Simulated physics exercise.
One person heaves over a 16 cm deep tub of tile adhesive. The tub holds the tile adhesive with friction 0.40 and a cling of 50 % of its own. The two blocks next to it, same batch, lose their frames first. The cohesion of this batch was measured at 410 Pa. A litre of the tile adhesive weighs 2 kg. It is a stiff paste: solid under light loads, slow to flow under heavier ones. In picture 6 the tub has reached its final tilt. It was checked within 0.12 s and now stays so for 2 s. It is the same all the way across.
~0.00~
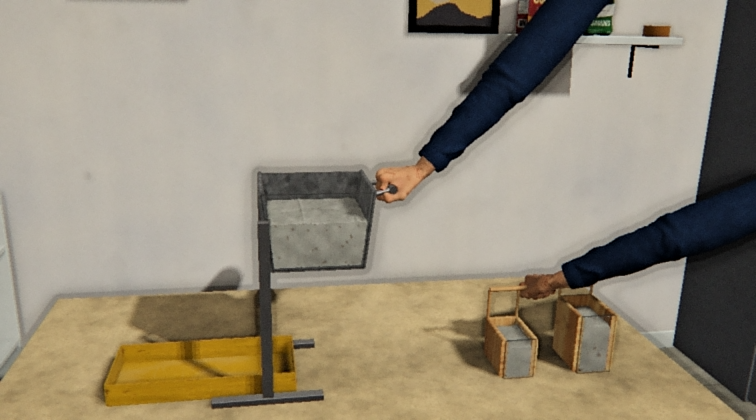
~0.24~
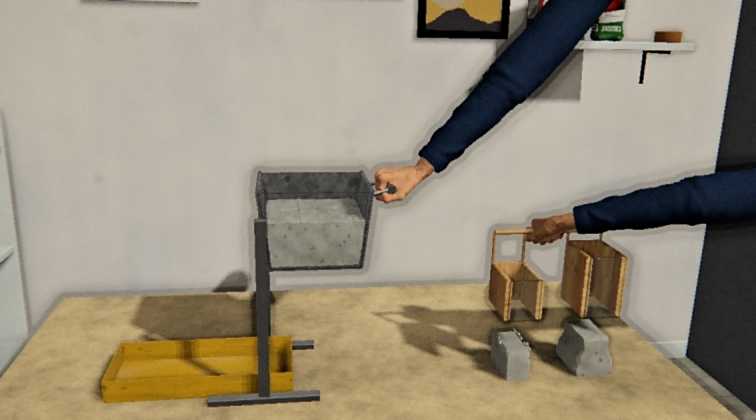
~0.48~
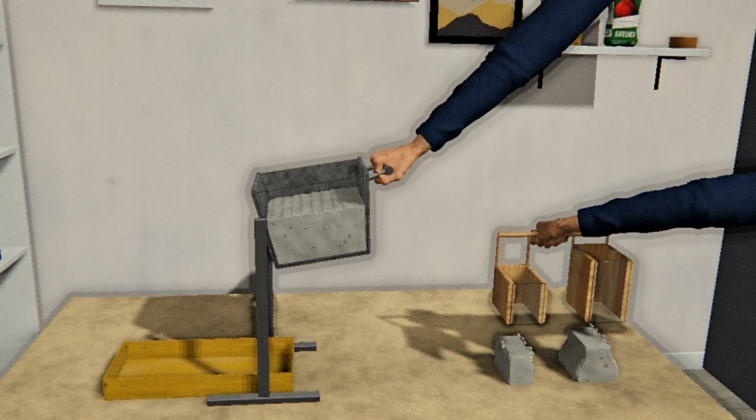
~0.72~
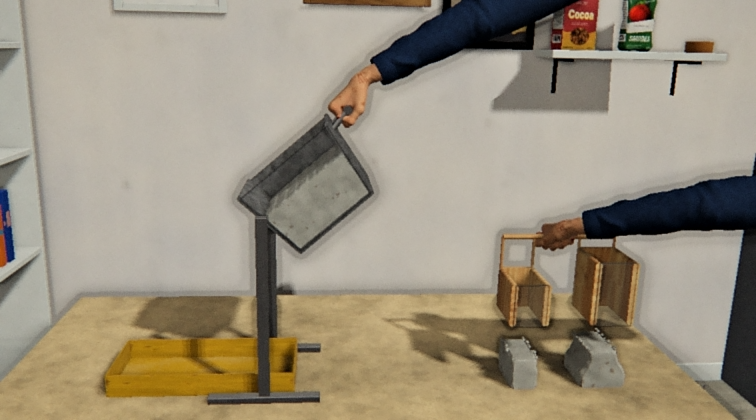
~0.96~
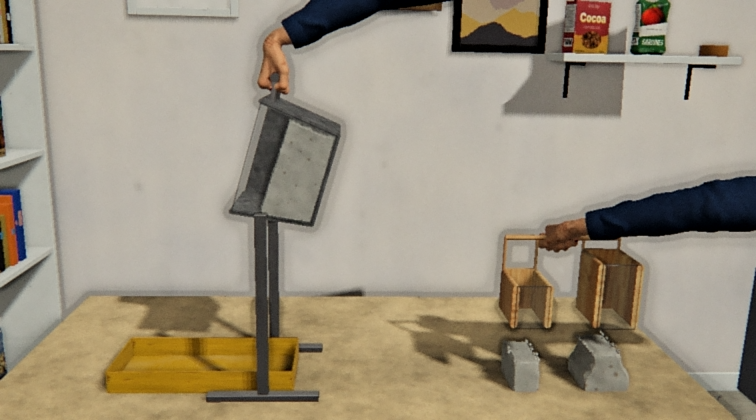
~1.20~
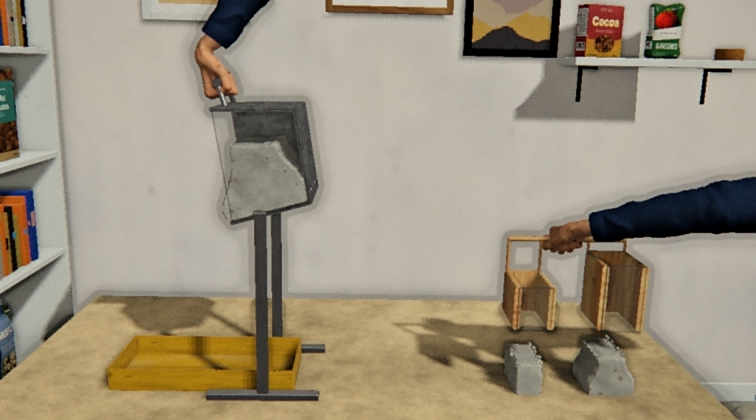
We see one hand lift two wooden moulds off small grey blocks, which settle slightly, while another hand then swings a stand-mounted tub of grey material leftward onto its side above a yellow tray, the material still inside.
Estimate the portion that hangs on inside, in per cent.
It comes to some 37 %.
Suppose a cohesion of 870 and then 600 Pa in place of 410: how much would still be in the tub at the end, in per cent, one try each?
In that order: 40 %, 35 %.
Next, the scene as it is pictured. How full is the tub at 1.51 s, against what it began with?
About 35 %.
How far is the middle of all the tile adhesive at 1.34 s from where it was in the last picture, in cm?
Roughly 7 cm.
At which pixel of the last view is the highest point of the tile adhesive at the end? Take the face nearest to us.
At about (276, 185).
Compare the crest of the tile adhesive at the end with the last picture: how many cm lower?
Some 8 cm.
By 1.34 s, the tub is at 99 degrees and holds 61 %.
By 1.51 s, the tub is at 99 degrees and holds 37 %.
By 1.68 s, the tub is at 99 degrees and holds 37 %.
By 1.85 s, the tub is at 99 degrees and holds 37 %.
By 3.20 s, at the end, the tub is at 99 degrees and holds 37 %.
